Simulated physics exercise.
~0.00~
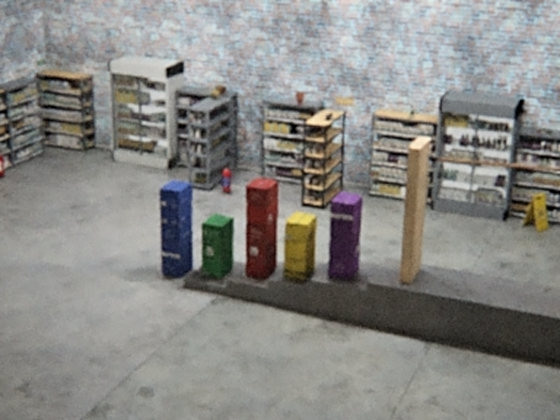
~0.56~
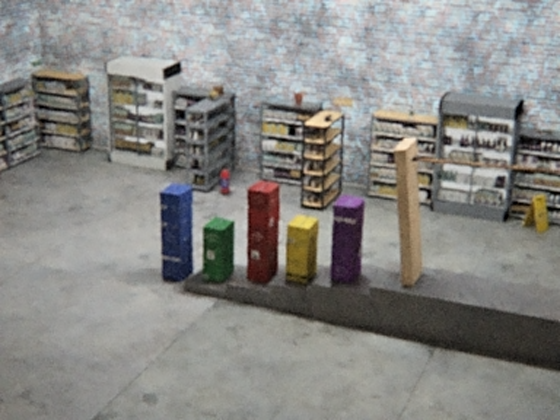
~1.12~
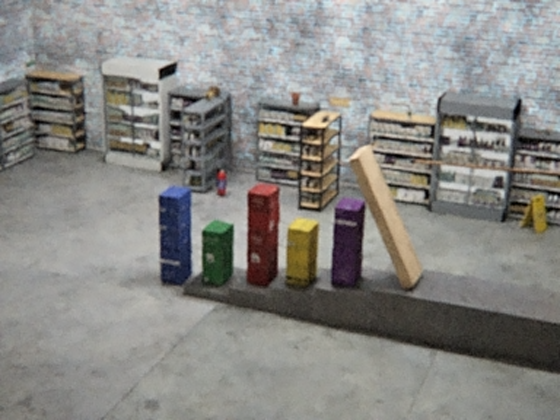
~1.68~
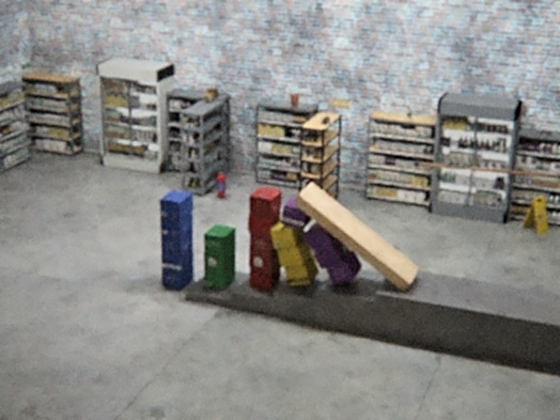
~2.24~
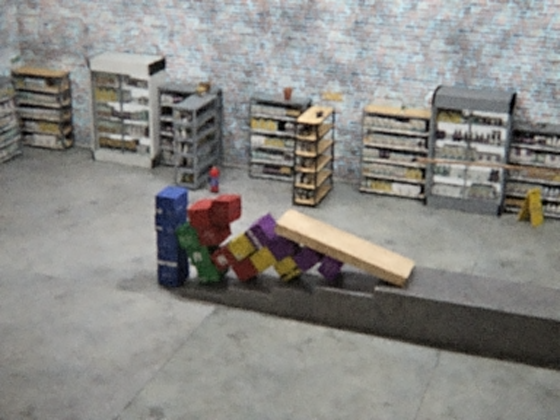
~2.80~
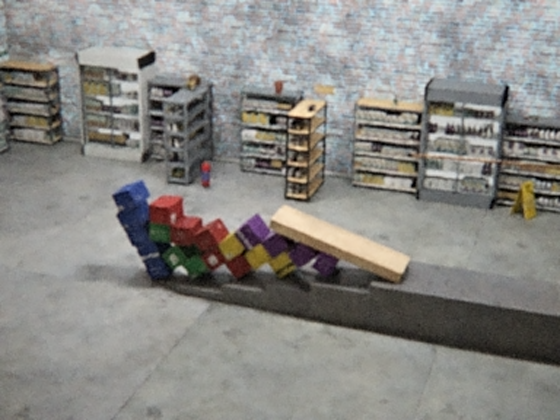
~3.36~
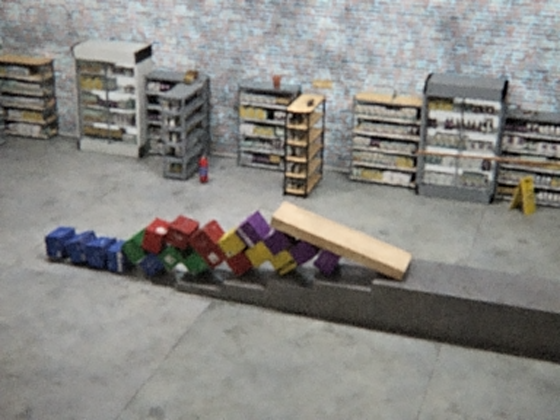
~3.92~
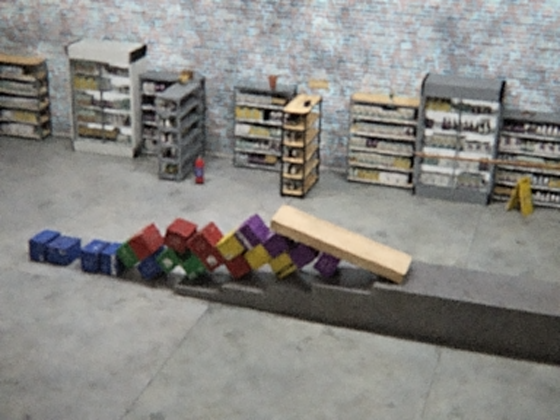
The clip opens on a stepped grey ledge in a storeroom, where blue, green, red, yellow and purple columns of cartons stand in a row beside a tall wooden board. The board tips left and strikes the purple column, which leans into the yellow one. The push travels on through the red and green cartons, which topple against the blue column. The blue column leans left and then spills off in turn. At the end, the blue cartons lie on the floor at far left, while the others rest in a slanted heap with the board sloping against it.
